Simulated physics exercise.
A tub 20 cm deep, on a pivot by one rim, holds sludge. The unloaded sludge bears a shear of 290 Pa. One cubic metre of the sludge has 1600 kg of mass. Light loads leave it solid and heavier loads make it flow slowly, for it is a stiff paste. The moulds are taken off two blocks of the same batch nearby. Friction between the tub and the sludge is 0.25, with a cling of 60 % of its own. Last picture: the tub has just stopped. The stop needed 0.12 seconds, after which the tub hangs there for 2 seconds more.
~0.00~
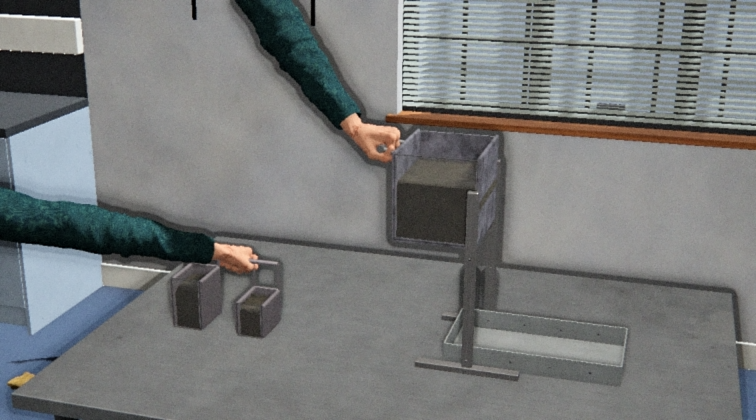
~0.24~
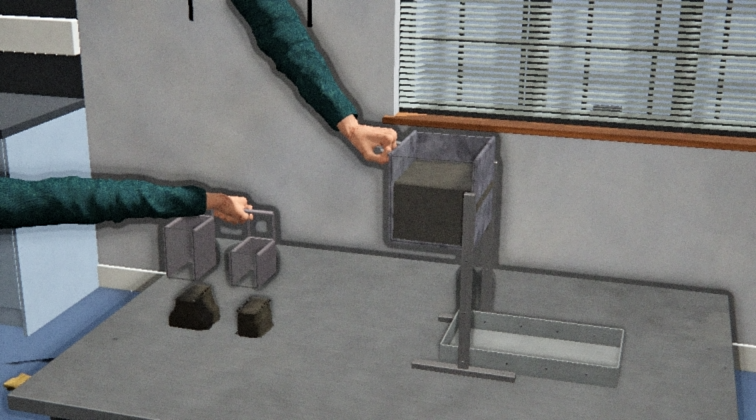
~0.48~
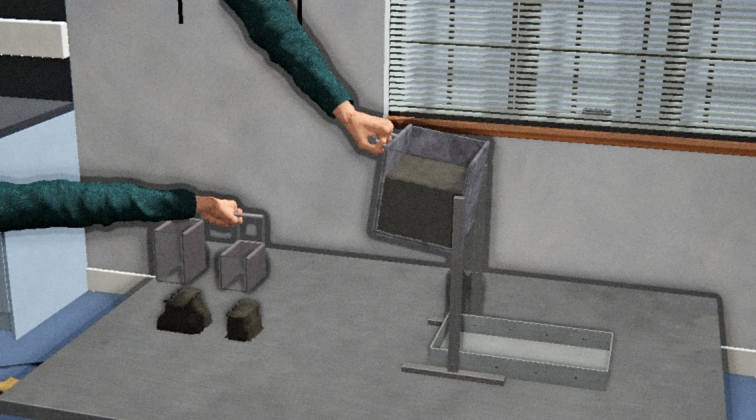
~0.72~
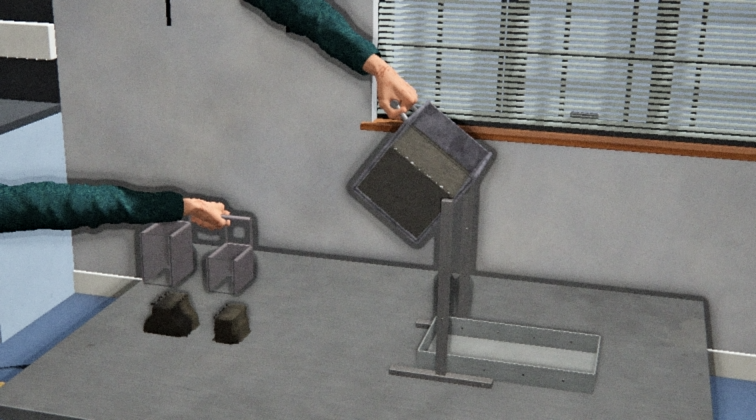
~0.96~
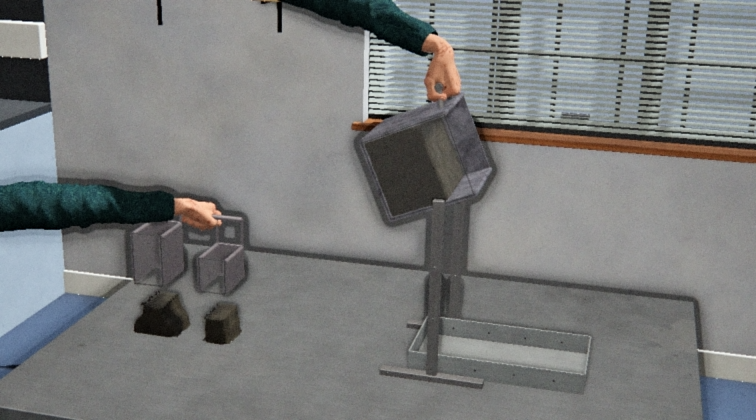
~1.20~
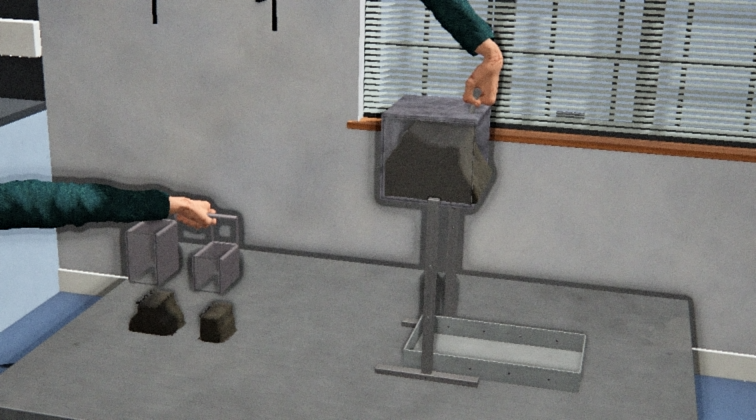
A green-sleeved hand turning a tub of dark sludge clockwise onto its side, after another hand lifts moulds off two slumping blocks.
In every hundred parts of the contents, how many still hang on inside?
About 52 in every hundred.
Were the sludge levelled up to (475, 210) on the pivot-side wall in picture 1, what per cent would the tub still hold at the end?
It would be close to 90 percent.
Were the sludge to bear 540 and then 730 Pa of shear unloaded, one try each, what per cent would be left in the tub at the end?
Result: 85 % for the first case, 100 % for the second.
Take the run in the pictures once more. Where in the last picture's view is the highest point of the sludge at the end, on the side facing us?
About (406, 167).
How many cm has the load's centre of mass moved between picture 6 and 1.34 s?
Distance: About 5 cm.
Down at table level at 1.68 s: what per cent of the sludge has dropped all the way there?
About 30 per cent.
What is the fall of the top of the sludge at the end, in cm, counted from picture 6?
8 cm.
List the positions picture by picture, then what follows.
In the first frame, handle-side rim at (397, 154), tilt 0 degrees; crest of the sludge at (430, 184); block heights 11 cm, 7.0 cm (left to right).
In the second frame, handle-side rim at (393, 155), tilt 0 degrees; crest of the sludge at (427, 186); block heights 8.2 cm, 6.7 cm (left to right).
In the third frame, handle-side rim at (389, 148), tilt 8 degrees; crest of the sludge at (390, 177); block heights 7.8 cm, 6.6 cm (left to right).
In the fourth frame, handle-side rim at (409, 123), tilt 37 degrees; crest of the sludge at (394, 148); block heights 7.8 cm, 6.6 cm (left to right).
In the fifth frame, handle-side rim at (446, 115), tilt 67 degrees; crest of the sludge at (419, 128); block heights 7.8 cm, 6.6 cm (left to right).
In the sixth frame, handle-side rim at (476, 124), tilt 90 degrees; crest of the sludge at (409, 132); block heights 7.8 cm, 6.6 cm (left to right).
After 1.34 s, the tub is at 90 degrees and holds 79 %.
After 1.51 s, the tub is at 90 degrees and holds 58 %.
After 1.68 s, the tub is at 90 degrees and holds 52 %.
After 1.85 s, the tub is at 90 degrees and holds 52 %.
After 3.20 s, the tub is at 90 degrees and holds 52 %.
